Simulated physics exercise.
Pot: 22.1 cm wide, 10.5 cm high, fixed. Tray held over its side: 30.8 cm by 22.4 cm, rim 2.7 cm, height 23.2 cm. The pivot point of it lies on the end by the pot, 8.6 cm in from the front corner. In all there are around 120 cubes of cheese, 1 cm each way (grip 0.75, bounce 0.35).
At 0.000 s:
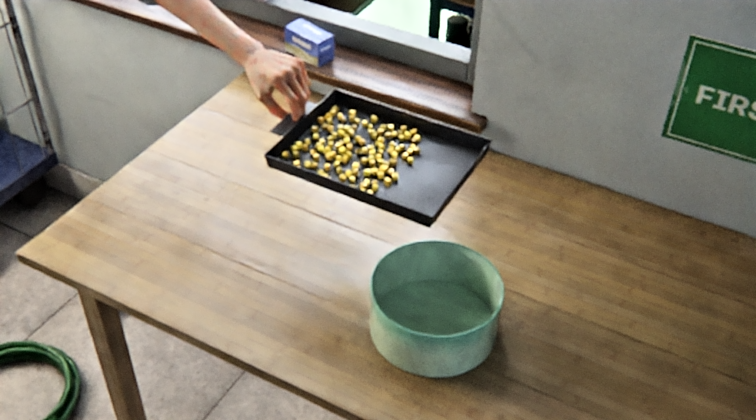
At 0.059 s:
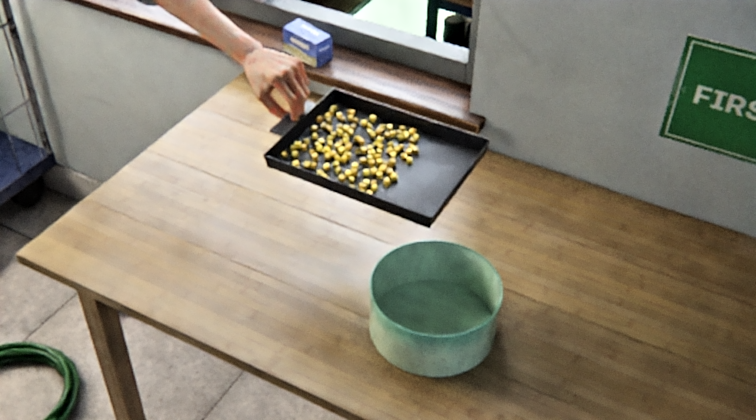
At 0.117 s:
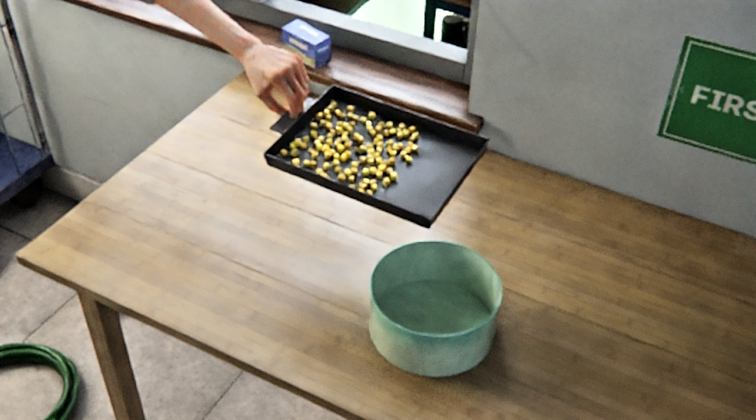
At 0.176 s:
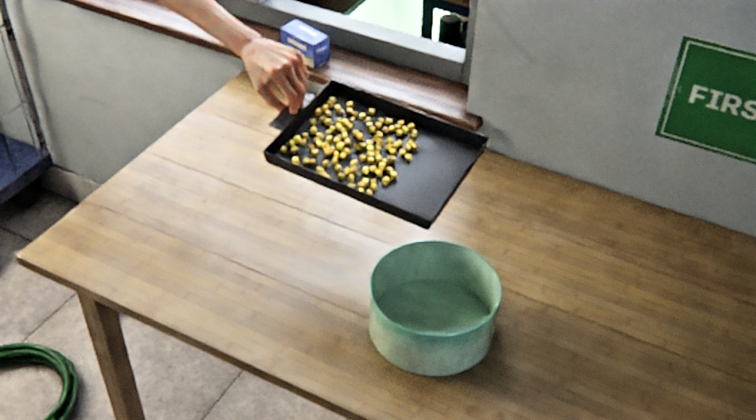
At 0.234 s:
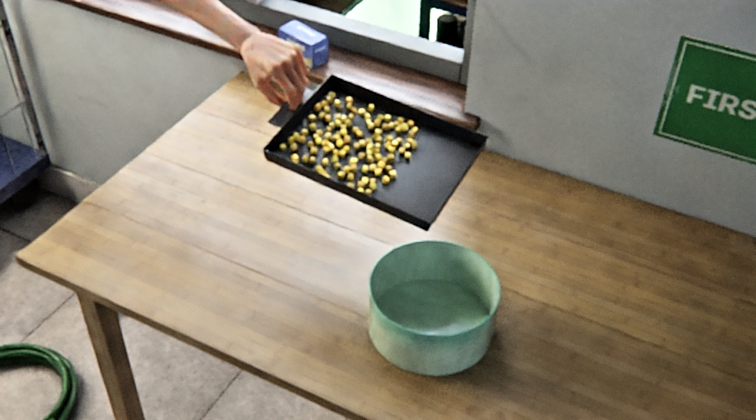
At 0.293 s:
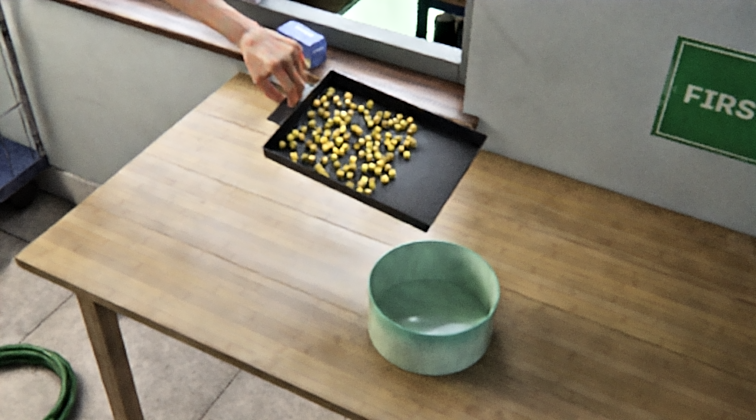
A hand slowly tilts a black tray of small yellow pieces above a green pot.
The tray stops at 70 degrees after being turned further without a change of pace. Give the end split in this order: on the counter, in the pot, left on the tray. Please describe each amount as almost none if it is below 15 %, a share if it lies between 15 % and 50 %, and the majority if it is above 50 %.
Outcome: Counter: Minor; pot: Middling; tray: Major.
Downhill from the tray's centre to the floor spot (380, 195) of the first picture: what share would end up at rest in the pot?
Roughly 10 per cent.
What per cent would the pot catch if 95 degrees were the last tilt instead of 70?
Result: Close to 90 %.
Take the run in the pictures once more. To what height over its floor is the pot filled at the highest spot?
1.0 cm.
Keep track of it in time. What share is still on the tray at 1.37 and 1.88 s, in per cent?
First 85, then 75.
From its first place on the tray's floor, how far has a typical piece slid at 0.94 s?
4 cm.
Then, at 0.94 s, tilt 38 degrees; the tray holds 100 %, the pot 0 %.
Then, at 1.37 s, tilt 57 degrees; the tray holds 85 %, the pot 10 %.
Then, at 1.88 s, tilt 70 degrees; the tray holds 75 %, the pot 20 %.
At rest (2.7 s), counter 0 %, pot 20 %, tray 75 %.
